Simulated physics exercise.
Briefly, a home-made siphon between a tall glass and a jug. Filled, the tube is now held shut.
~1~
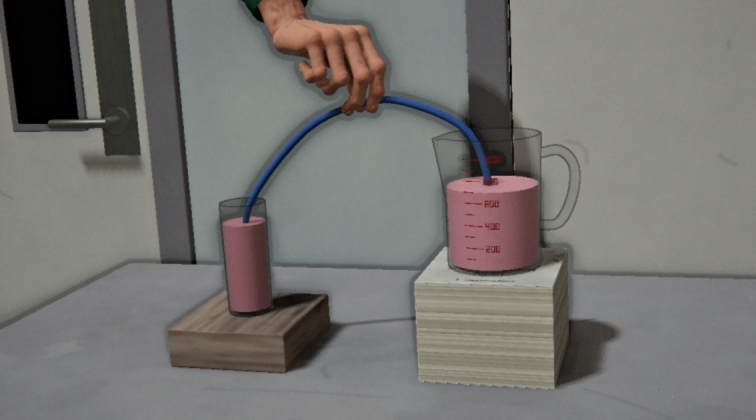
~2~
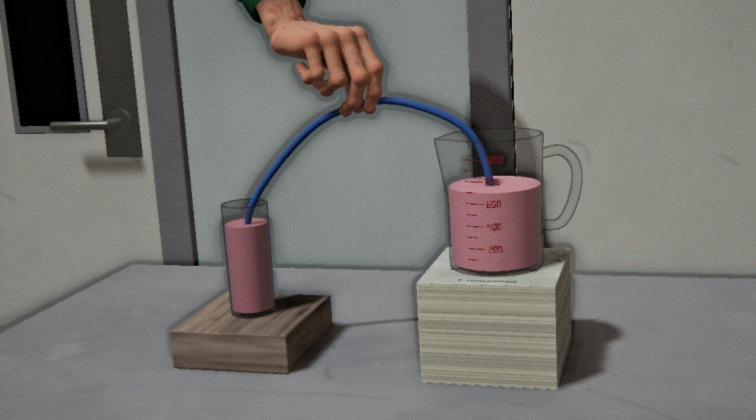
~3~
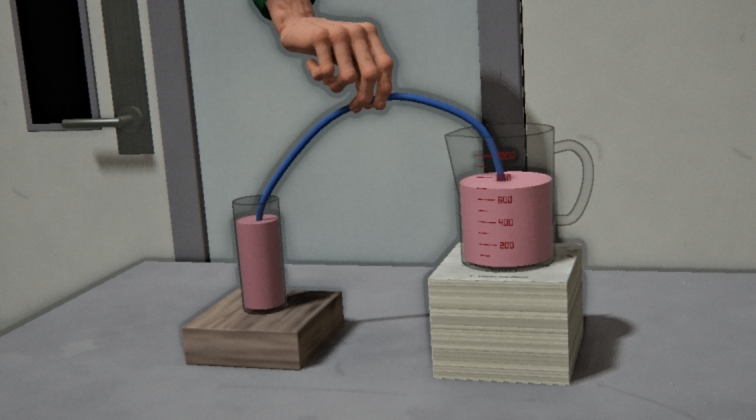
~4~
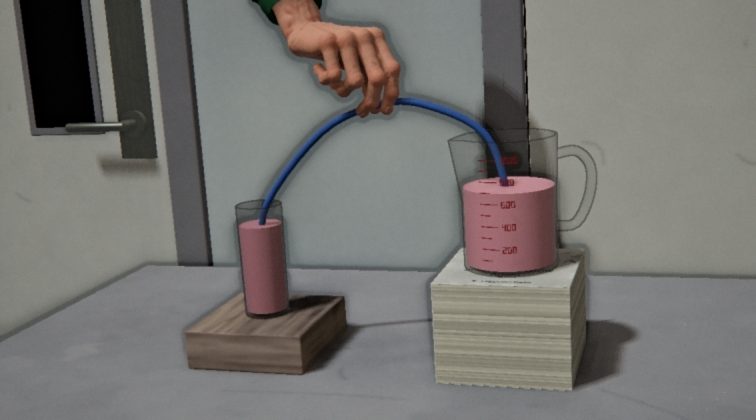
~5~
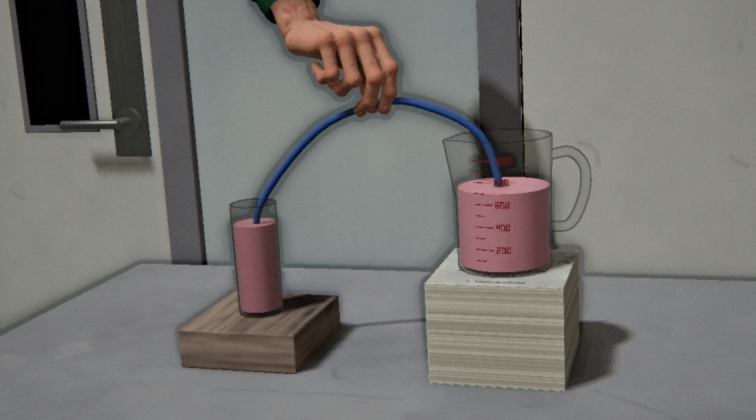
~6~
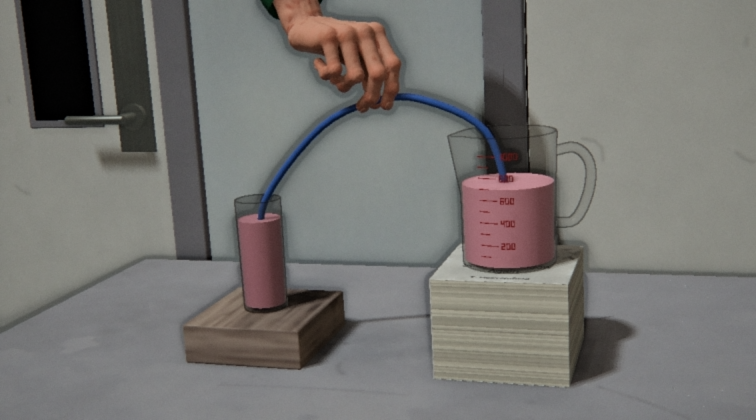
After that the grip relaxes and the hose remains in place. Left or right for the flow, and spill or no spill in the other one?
Pink milk goes: Left it is; receiving: A spill.
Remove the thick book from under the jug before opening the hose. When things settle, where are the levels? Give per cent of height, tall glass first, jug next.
40 % and 70 %.
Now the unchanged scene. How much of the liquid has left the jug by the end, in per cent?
Somewhere near 25 per cent by the end.
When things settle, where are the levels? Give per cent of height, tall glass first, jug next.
They settle close to 100 and 45 percent of their heights.
Soon after, the tall glass is full to the brim; the jug is about half full; some has gone over the lower rim.
In the end, the tall glass is full to the brim; the jug is about half full; some has gone over the lower rim; the two surfaces are level.
